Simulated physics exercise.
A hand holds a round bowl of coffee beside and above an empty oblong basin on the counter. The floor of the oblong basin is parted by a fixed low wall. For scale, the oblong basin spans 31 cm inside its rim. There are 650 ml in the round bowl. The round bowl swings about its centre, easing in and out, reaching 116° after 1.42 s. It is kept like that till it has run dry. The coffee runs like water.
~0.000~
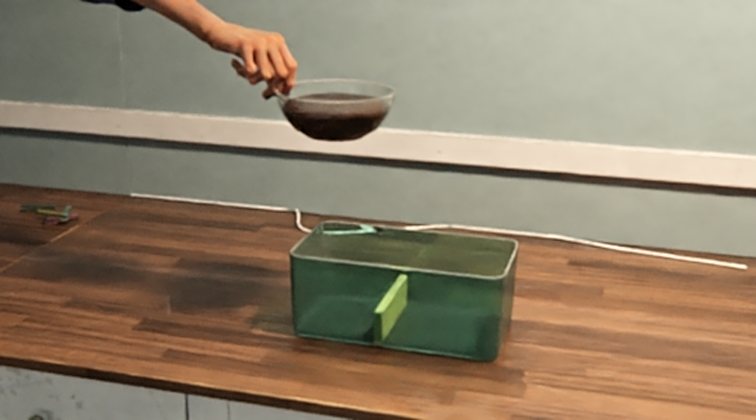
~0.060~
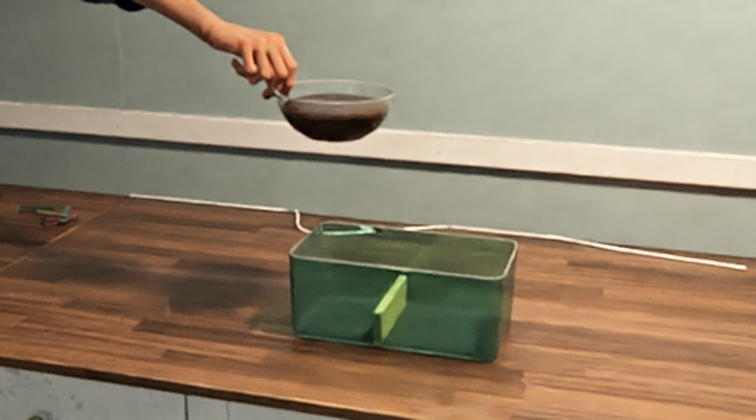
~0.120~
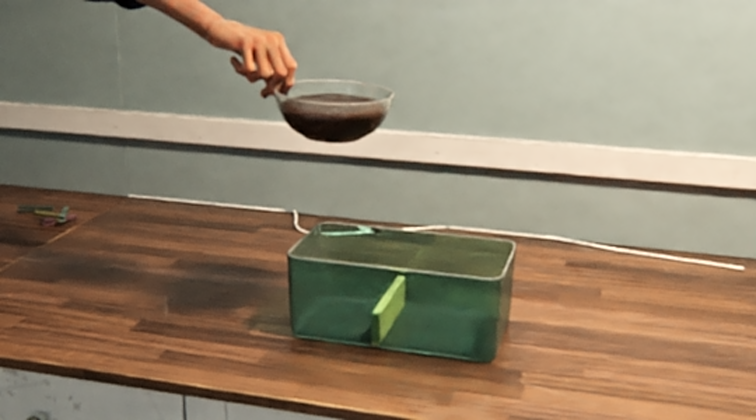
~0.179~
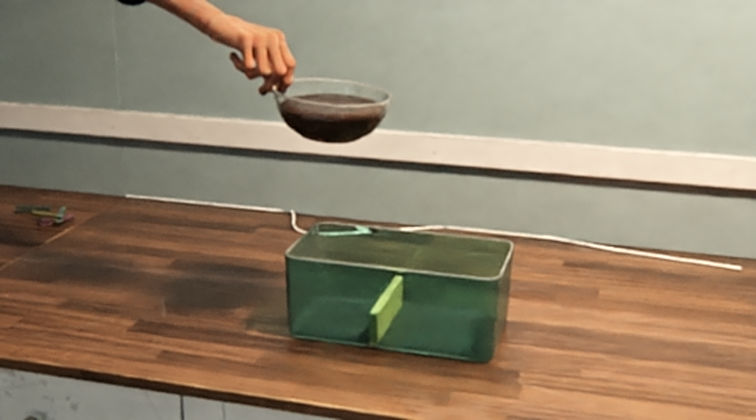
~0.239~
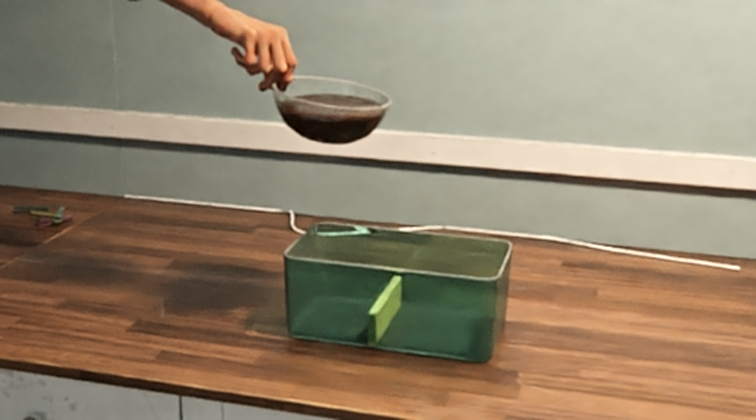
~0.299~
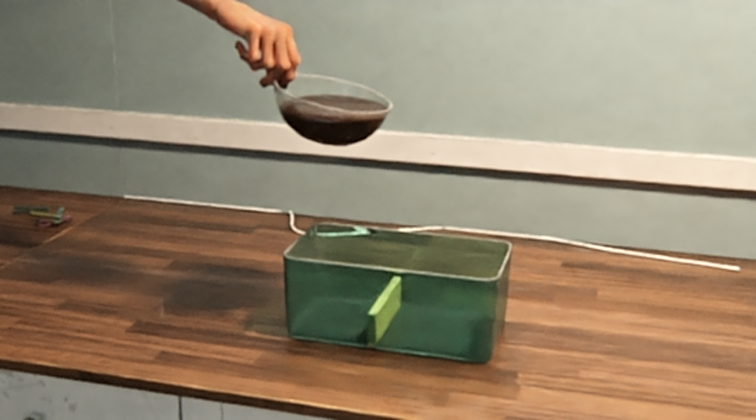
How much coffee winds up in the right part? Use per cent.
The far part has some 92 per cent.
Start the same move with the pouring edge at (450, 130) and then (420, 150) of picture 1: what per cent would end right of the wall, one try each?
In turn about 90 and 100 per cent.
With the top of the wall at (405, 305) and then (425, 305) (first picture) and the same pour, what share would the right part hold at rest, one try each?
First 80, then 65 per cent.
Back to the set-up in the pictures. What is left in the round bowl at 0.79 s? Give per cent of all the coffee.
About 32 per cent.
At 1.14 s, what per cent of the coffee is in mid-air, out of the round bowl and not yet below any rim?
About 3 per cent.
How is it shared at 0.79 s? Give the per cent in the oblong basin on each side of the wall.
Left about 0, right about 24.
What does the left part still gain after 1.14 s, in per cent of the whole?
About 1 per cent.
By 0.79 s the tilt is 68° and 31 per cent is still to pour, 0 is left of the wall and 25 right of it.
By 1.14 s the tilt is 105° and 0 per cent is still to pour, 6 is left of the wall and 91 right of it.
By 1.51 s the tilt is 116° and 0 per cent is still to pour, 7 is left of the wall and 91 right of it.
By 1.92 s the tilt is 116° and 0 per cent is still to pour, 7 is left of the wall and 91 right of it.
At rest 7 per cent lies left of the wall, 92 right of it and 1 outside.
